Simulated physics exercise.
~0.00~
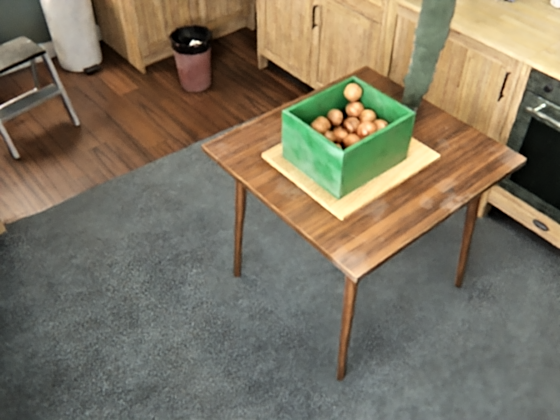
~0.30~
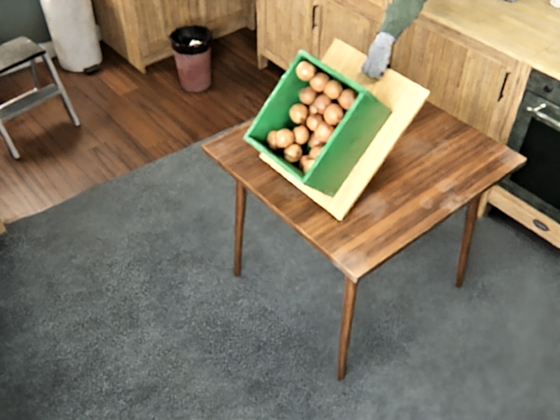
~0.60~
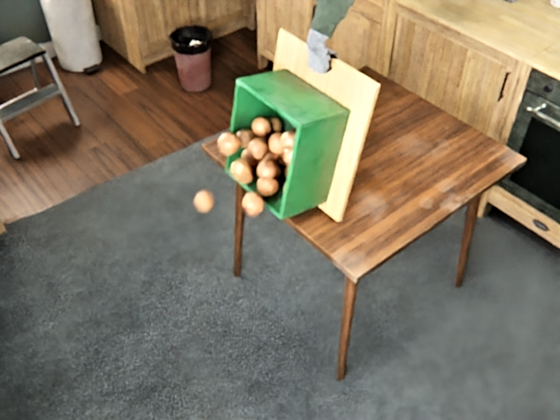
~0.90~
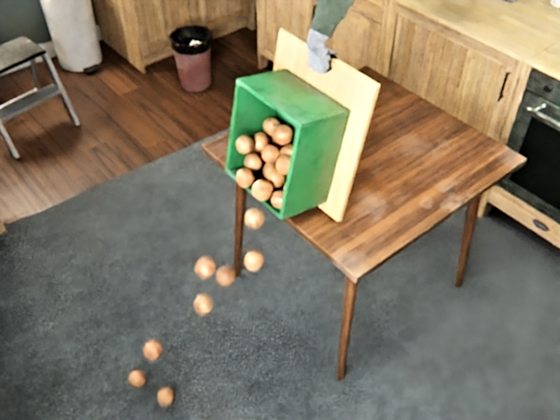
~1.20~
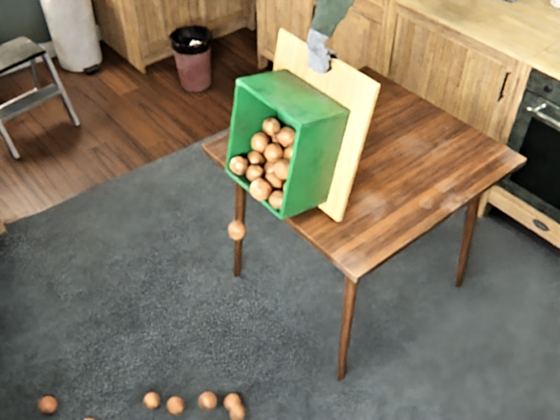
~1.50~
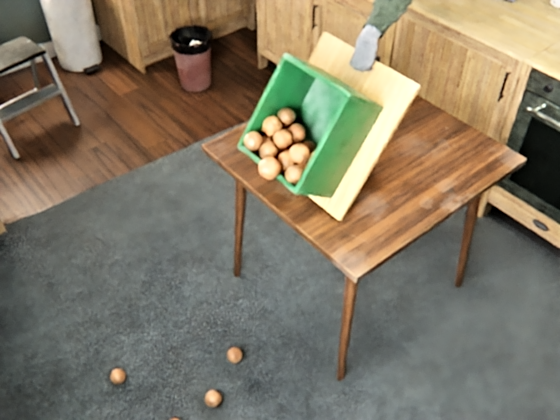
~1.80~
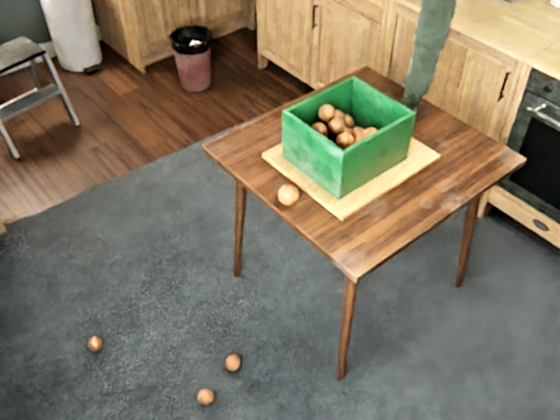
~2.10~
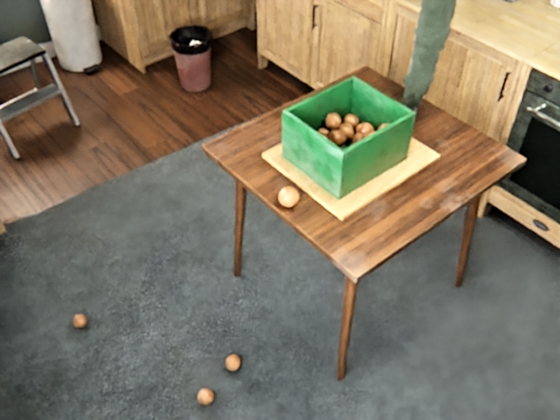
Green box of round brown onions on a board being tipped left by a gloved hand, spilling some, then lowered flat again.
